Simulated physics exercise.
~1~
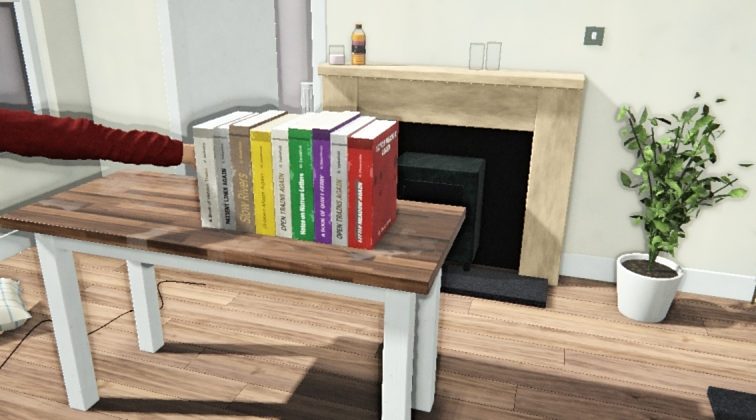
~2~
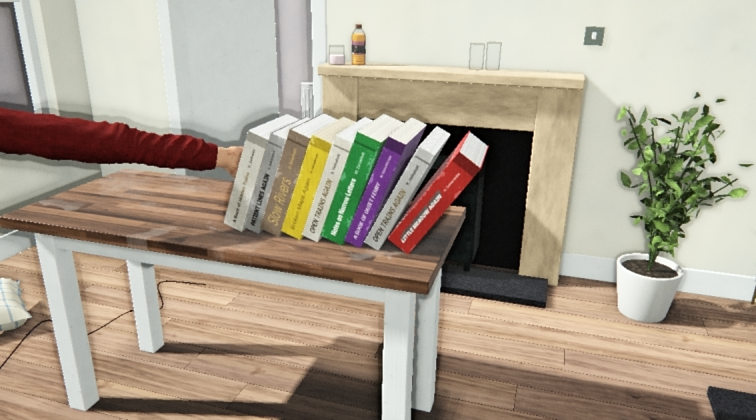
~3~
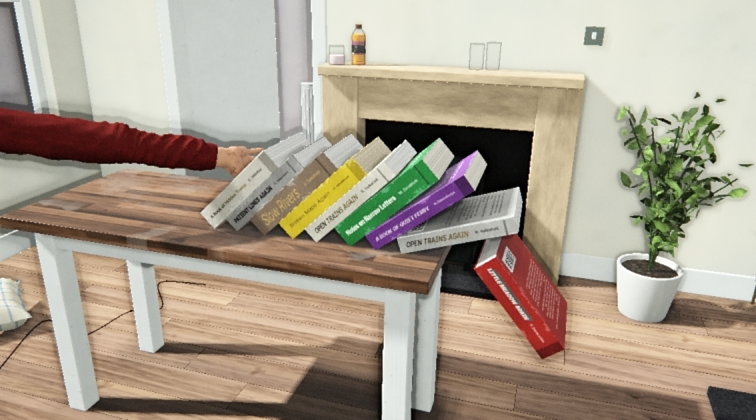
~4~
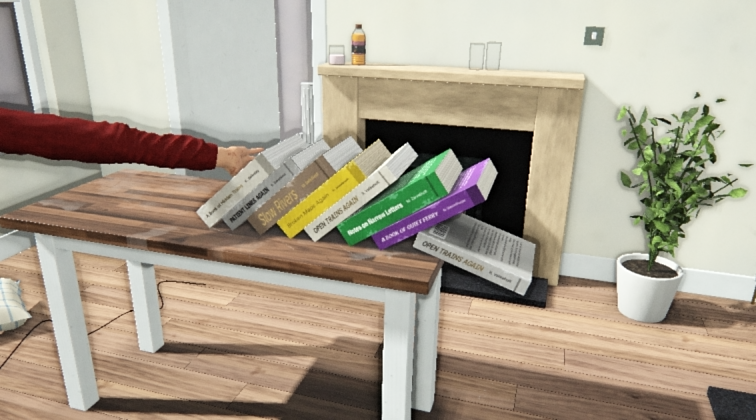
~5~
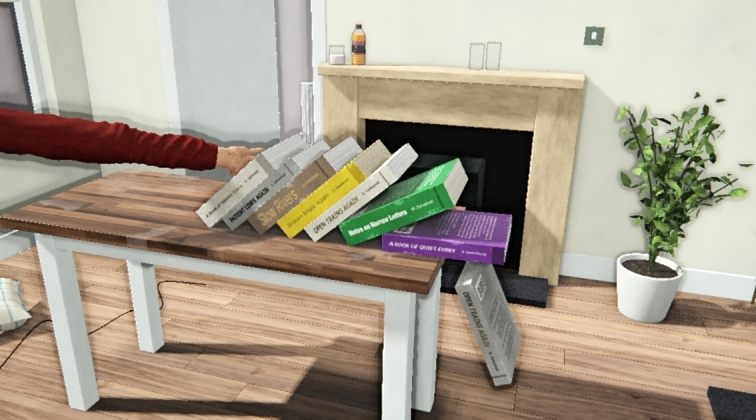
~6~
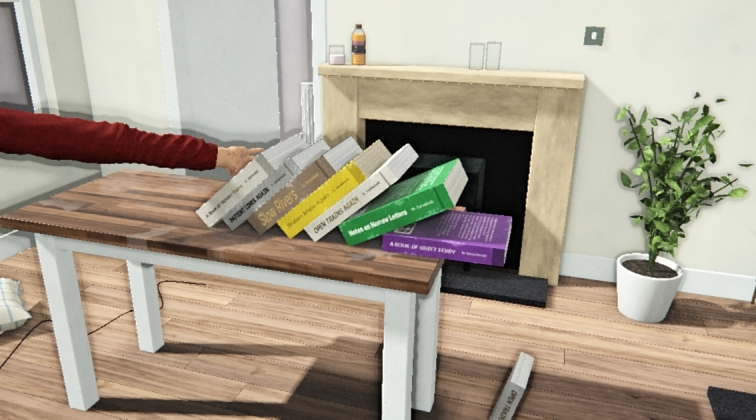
Row of upright books toppling rightward under a red-sleeved arm's push, two dropping off the table, purple and green left overhanging.
